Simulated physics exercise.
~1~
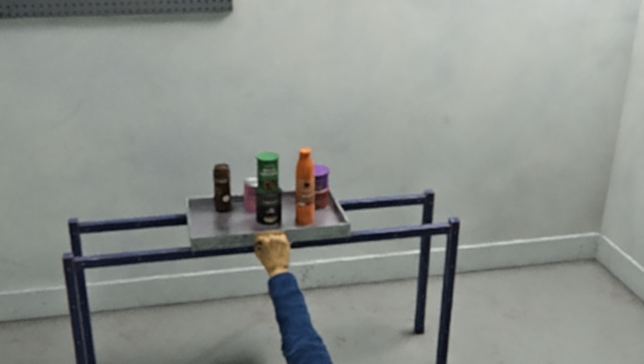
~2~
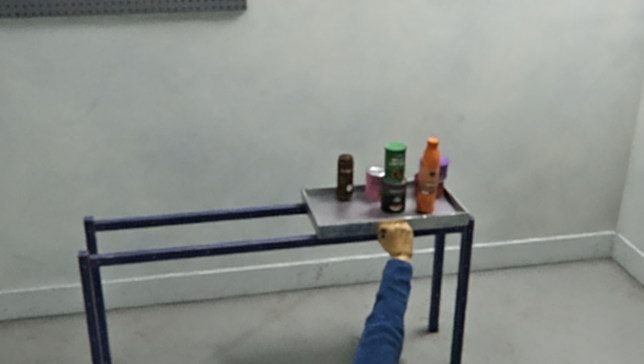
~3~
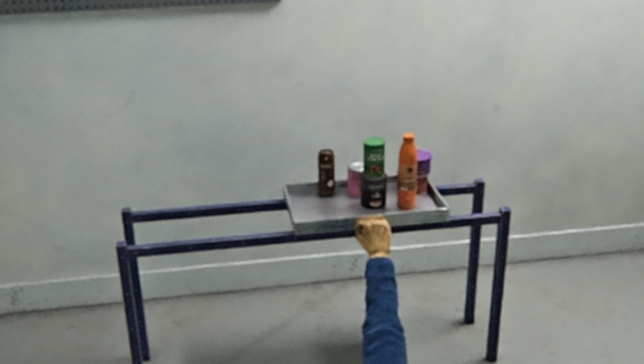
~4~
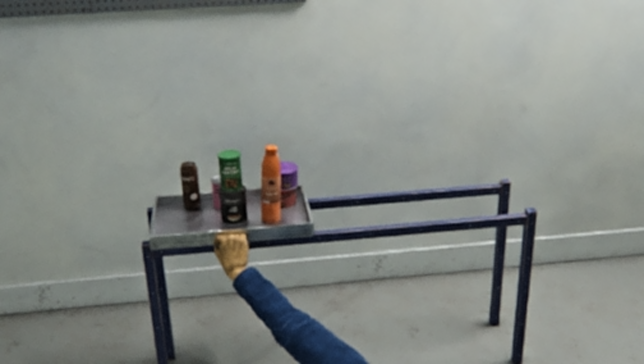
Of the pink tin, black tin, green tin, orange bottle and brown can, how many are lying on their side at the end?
None of them are lying on their side at the end.
